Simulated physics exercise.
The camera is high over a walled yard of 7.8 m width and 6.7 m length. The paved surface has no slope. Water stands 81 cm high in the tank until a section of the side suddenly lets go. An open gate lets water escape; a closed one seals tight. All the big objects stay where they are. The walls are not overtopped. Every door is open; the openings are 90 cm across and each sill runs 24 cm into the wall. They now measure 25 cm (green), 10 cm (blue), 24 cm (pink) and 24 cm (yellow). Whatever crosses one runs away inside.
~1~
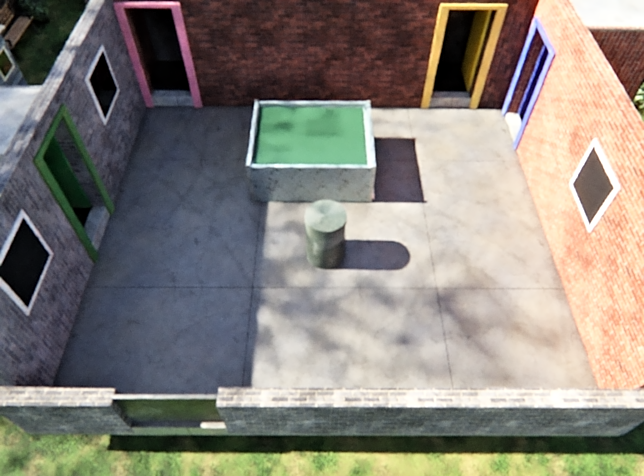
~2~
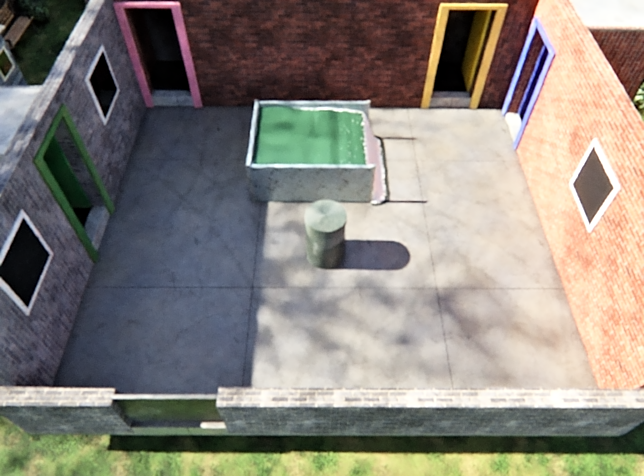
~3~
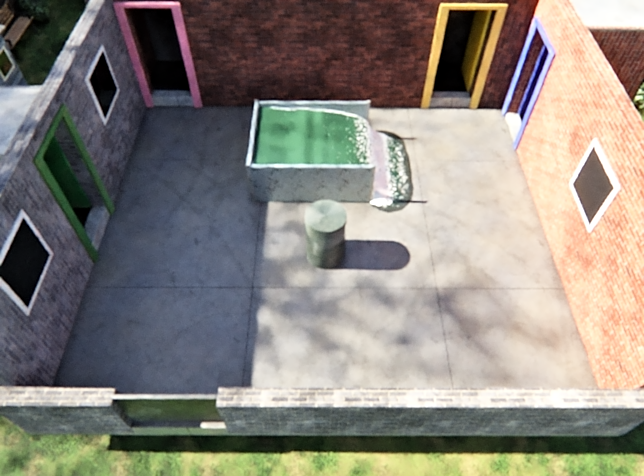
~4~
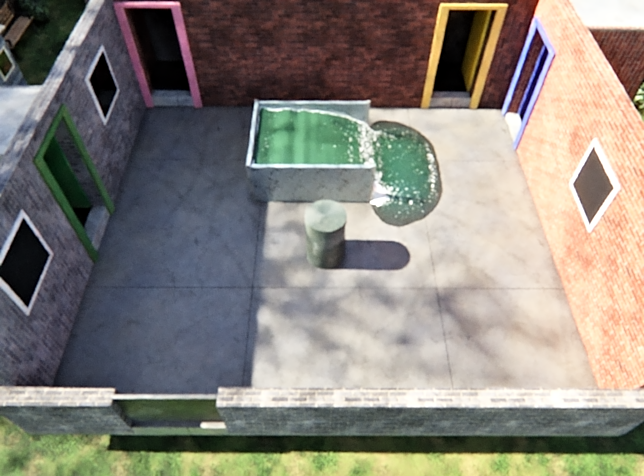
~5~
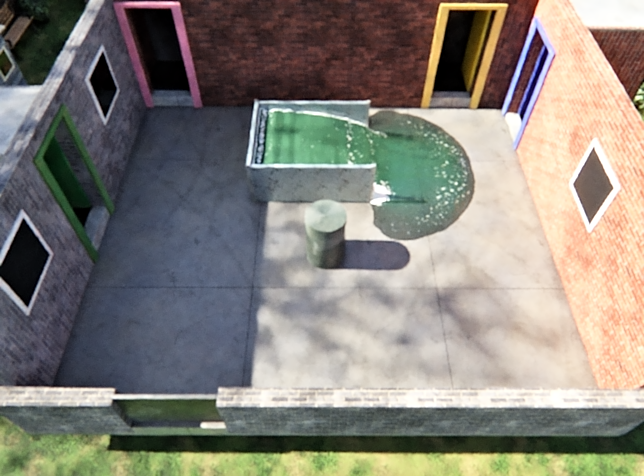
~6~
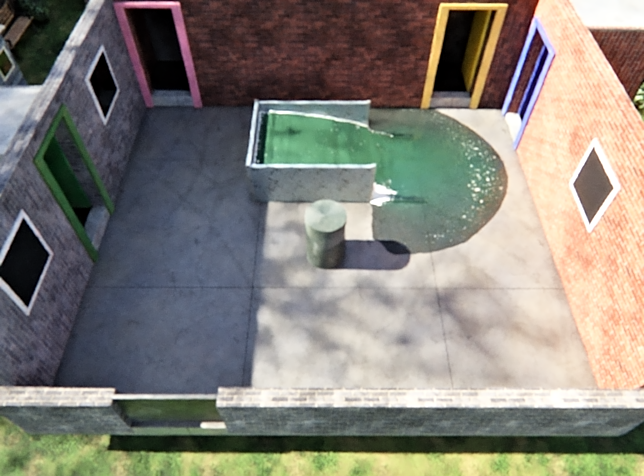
Green water poured out of the right side of a raised tank in a walled yard and spread across the paving in a widening rounded pool, while the short round post nearby stayed still.
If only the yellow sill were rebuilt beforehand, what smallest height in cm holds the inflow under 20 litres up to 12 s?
Close to 18 cm is just enough.
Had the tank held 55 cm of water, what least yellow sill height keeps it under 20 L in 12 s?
Then roughly 12.0 cm.
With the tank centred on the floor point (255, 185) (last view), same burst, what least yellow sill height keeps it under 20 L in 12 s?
About 16 cm.
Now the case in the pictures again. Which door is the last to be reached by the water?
The green one.
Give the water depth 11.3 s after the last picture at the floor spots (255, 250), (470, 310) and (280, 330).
Roughly 2, 6 and 4 cm, in turn.
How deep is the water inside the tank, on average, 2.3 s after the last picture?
Roughly 16 cm on average.
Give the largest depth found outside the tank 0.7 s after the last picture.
About 40 cm.
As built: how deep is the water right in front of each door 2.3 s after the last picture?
Depths in cm: Green 0, blue 29, pink 0, yellow 24.
Then, 0.7 s after the last picture water covers 25 % of the floor, deepest (40 cm) near (524, 179); 15 cm at the yellow door, 0 litres in over its 24 cm sill.
Then, 2.3 s after the last picture water covers 35 % of the floor, deepest (34 cm) near (604, 411); 24 cm at the yellow door, 3 litres in over its 24 cm sill.
Then, 11.3 s after the last picture water covers 95 % of the floor, deepest (11 cm) near (244, 184); 3 cm at the yellow door, 5 litres in over its 24 cm sill.
At the yellow door as built, the water peaked near 26 cm, 2.1 s after the last picture.
Run again over the same 12 s with other heights there, 48 litres in over 14.5 cm, 6 litres over 23 cm. The limit of 20 litres is kept from about 18 cm up.
